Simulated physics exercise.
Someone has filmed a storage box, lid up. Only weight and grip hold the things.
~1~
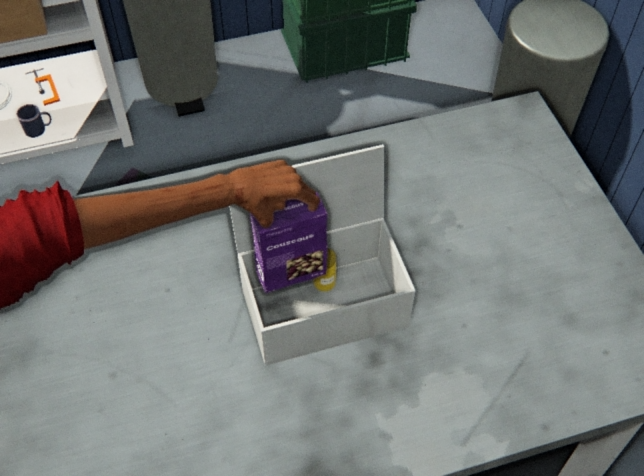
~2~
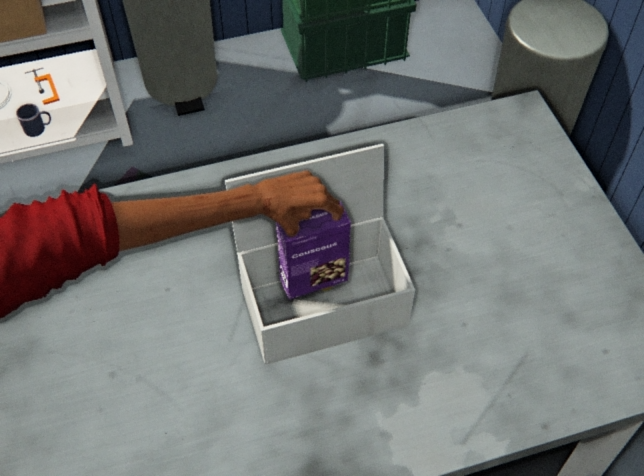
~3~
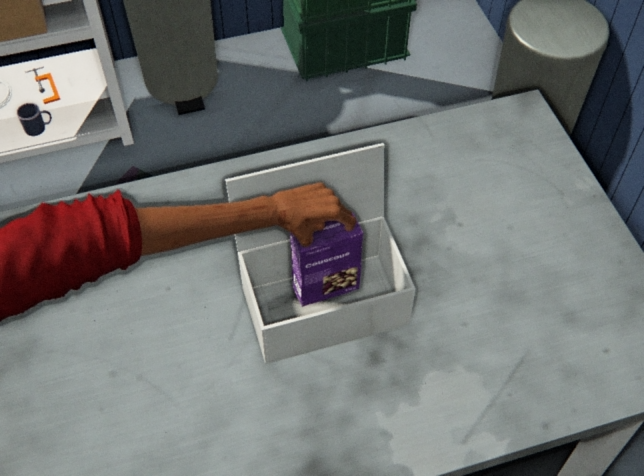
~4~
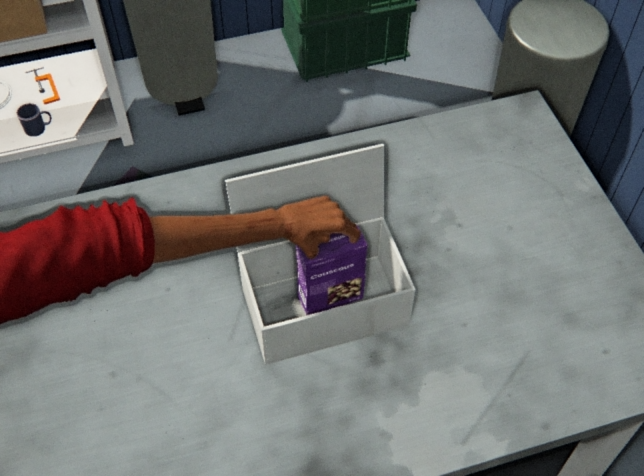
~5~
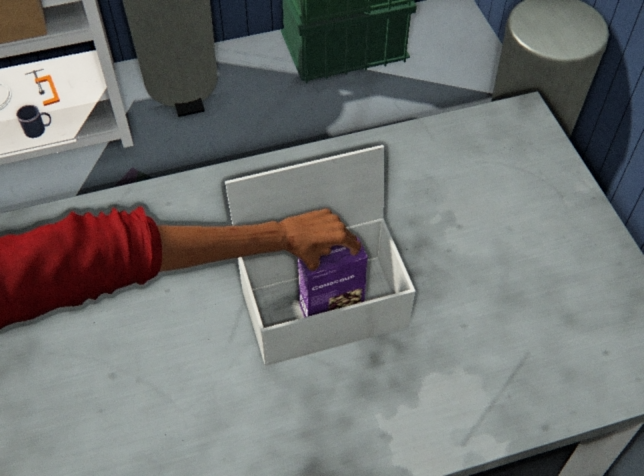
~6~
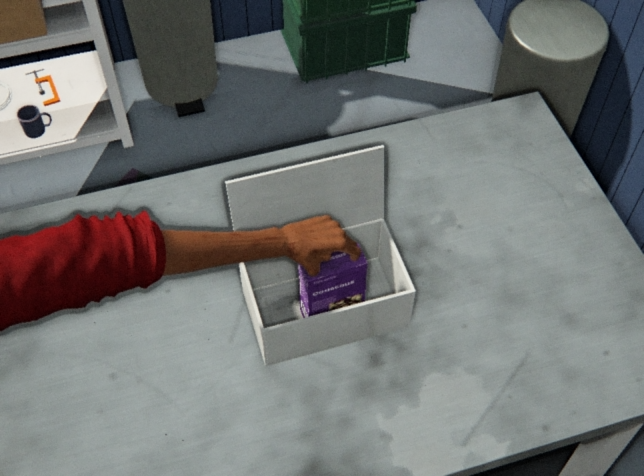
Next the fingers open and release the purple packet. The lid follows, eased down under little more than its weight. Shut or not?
Here the lid stays ajar.
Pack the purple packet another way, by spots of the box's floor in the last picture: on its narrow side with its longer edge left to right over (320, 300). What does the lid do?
Then it closes.
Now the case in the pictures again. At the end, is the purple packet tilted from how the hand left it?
The purple packet stays as placed.
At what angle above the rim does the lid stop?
Some 35° above the rim.
Then, 1.20 s past the last view, lid starting down.
Then, 1.60 s past the last view, lid 59° above the rim.
Finally, lid 37° above the rim; both still in place. Final places as the last picture's camera would see them, purple packet near (332, 288).
